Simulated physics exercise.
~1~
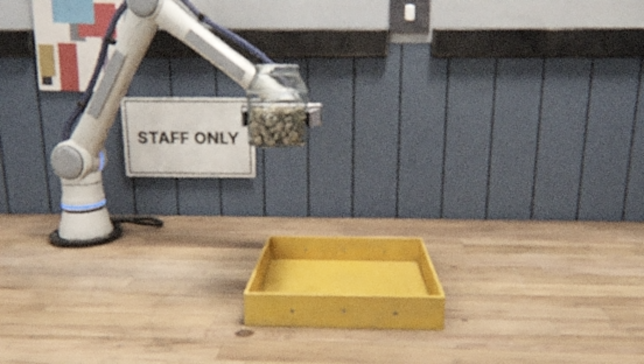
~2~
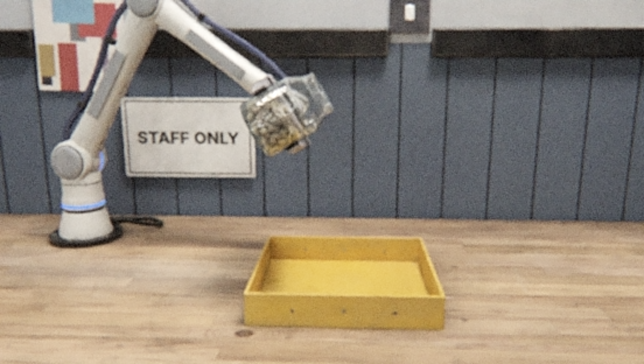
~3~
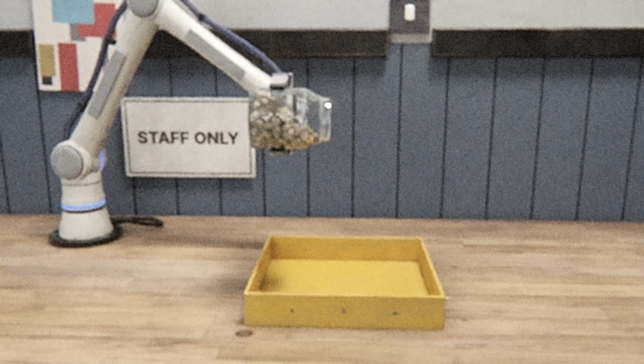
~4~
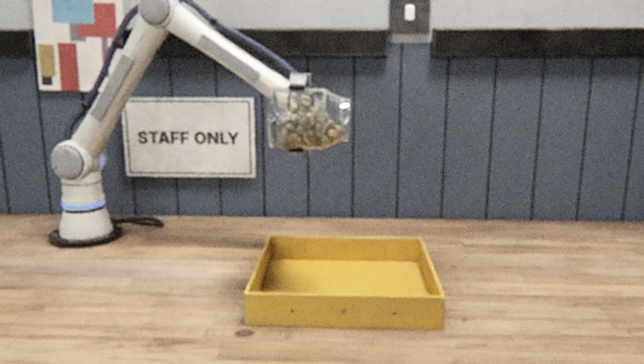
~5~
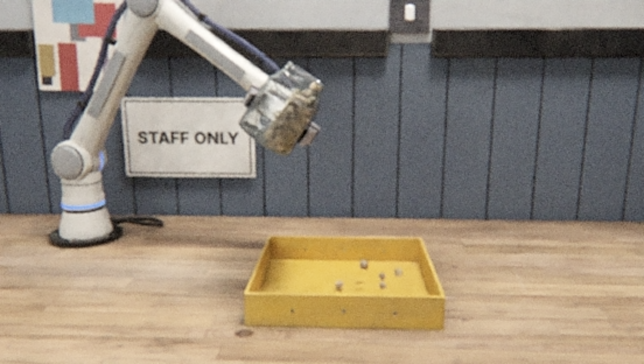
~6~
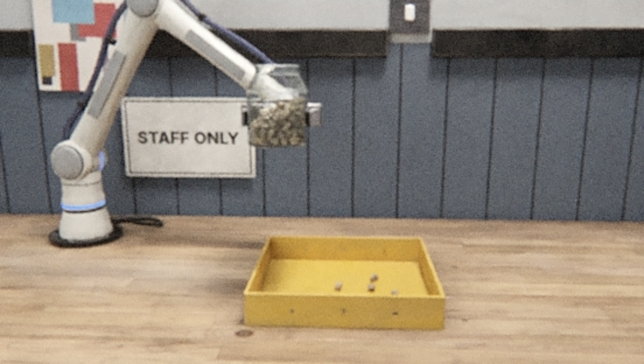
A robot arm holding a clear jar of small pebbles tips it to the right onto its side above a yellow tray, drops a few pebbles into the tray, and turns the jar upright again, with most of the pebbles still inside.
